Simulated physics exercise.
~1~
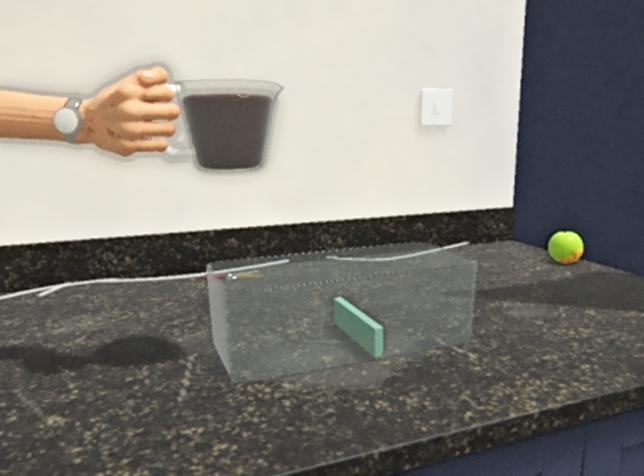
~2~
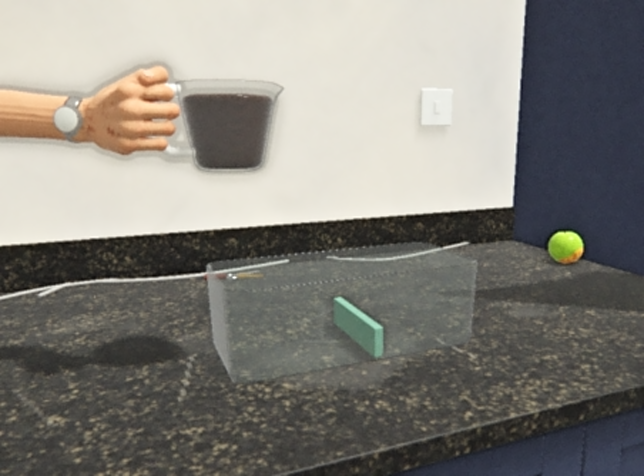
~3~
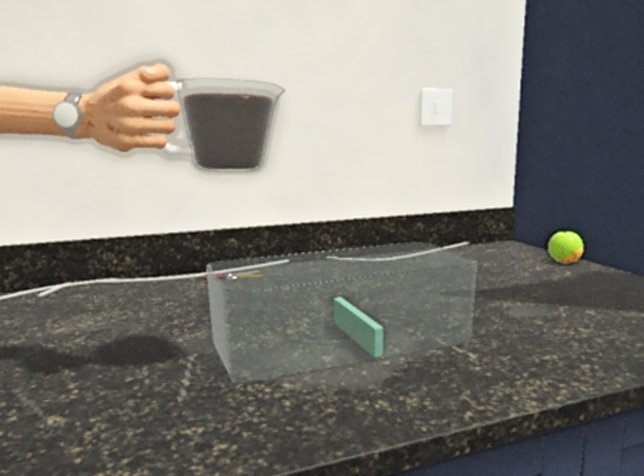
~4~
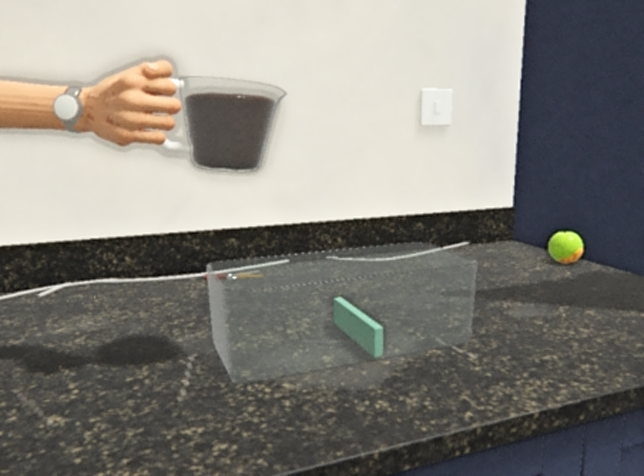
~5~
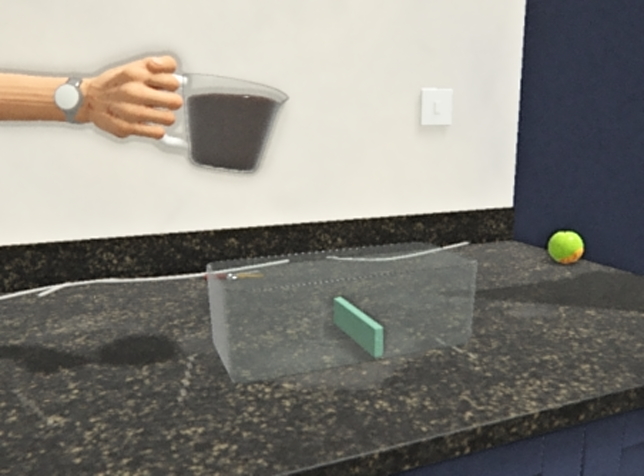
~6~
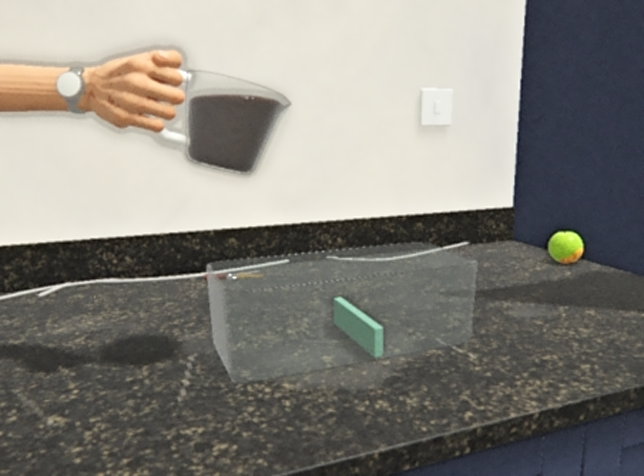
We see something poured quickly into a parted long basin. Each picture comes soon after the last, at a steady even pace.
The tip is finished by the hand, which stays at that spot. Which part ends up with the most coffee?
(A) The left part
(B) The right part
A, the left part.
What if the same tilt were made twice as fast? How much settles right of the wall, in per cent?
Roughly 10 percent.
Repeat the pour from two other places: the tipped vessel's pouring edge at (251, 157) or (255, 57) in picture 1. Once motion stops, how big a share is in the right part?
5 and 5 in a hundred.
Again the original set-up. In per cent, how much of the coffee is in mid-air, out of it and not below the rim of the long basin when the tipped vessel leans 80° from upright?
Around 35 %.
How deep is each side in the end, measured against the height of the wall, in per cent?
On the left roughly 40, on the right roughly 10.
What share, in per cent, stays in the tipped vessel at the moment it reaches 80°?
Roughly 55 percent remains at that point.
A moment on, the tilt is 80° and 54 per cent is still to pour, 11 is left of the wall and 1 right of it.
Next, the tilt is 115° and 3 per cent is still to pour, 75 is left of the wall and 9 right of it.
Then the tilt is 118° and 0 per cent is still to pour, 83 is left of the wall and 12 right of it.
Later the tilt is 118° and 0 per cent is still to pour, 83 is left of the wall and 13 right of it.
At rest 83 per cent lies left of the wall, 13 right of it and 5 outside.
